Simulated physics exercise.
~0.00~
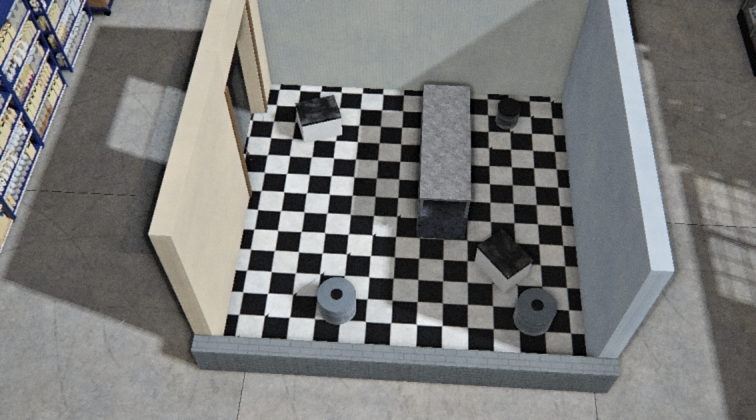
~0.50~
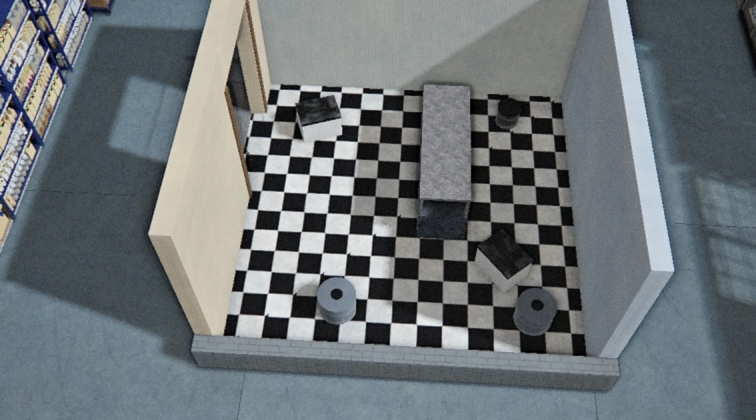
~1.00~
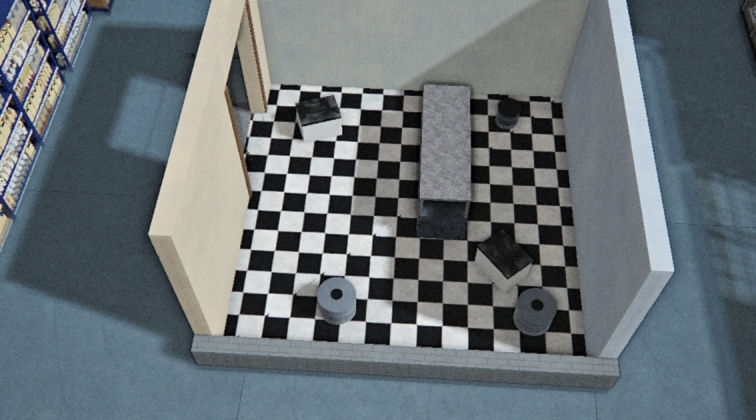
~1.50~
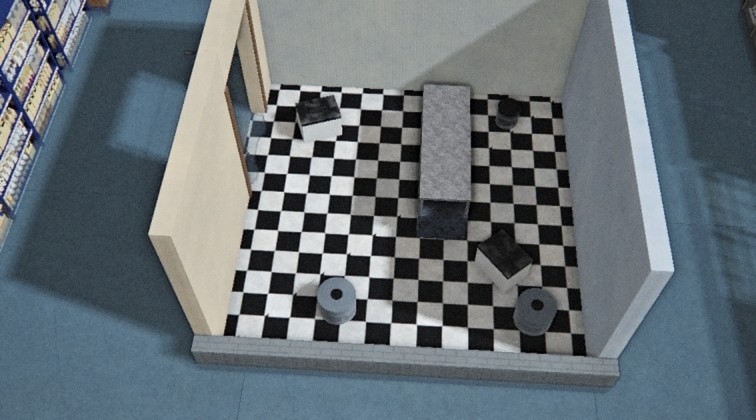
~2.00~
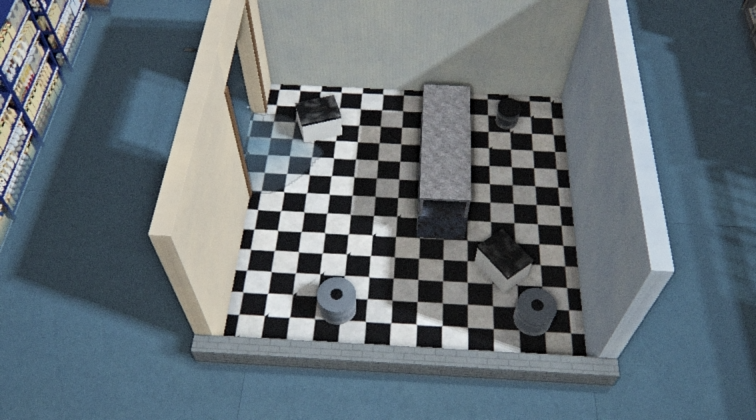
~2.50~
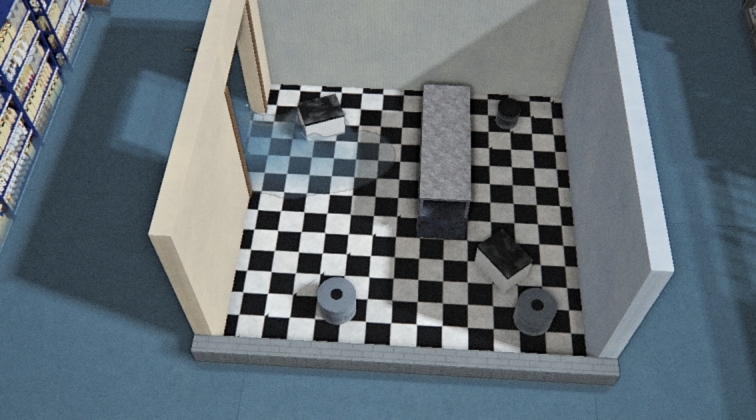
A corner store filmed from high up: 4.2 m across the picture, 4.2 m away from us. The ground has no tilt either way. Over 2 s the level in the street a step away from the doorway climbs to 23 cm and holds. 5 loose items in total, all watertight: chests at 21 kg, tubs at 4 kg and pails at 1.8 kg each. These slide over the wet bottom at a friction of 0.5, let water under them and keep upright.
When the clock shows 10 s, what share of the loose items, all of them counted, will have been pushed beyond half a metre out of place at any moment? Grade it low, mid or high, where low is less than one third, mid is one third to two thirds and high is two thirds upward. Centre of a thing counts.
Grade: High.
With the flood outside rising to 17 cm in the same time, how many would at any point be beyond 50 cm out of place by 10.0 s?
Under that setup the answer is 4.
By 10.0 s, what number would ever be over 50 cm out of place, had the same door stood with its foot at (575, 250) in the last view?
That gives 4 of them.
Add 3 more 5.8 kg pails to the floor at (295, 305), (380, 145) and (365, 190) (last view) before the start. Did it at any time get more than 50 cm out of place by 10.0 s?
Result, in listed order: Not exceeded / exceeded / exceeded.
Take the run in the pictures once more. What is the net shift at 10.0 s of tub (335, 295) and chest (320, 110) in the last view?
In turn: 150 cm, 300 cm.
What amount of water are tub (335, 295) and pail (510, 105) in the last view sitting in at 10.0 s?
Depths: Near 8 cm, then near 8 cm.
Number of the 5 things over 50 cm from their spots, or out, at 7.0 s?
It comes to 3.
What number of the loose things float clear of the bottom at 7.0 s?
At that time the total is 3.
After 3.5 s 1 of 5 are over 50 cm from their spots; 0 afloat.
After 4.5 s 1 of 5 are over 50 cm from their spots; 1 afloat.
After 7.0 s 3 of 5 are over 50 cm from their spots; 3 afloat.
After 10.0 s 4 of 5 are over 50 cm from their spots, and 4 have been at some point; 3 afloat.
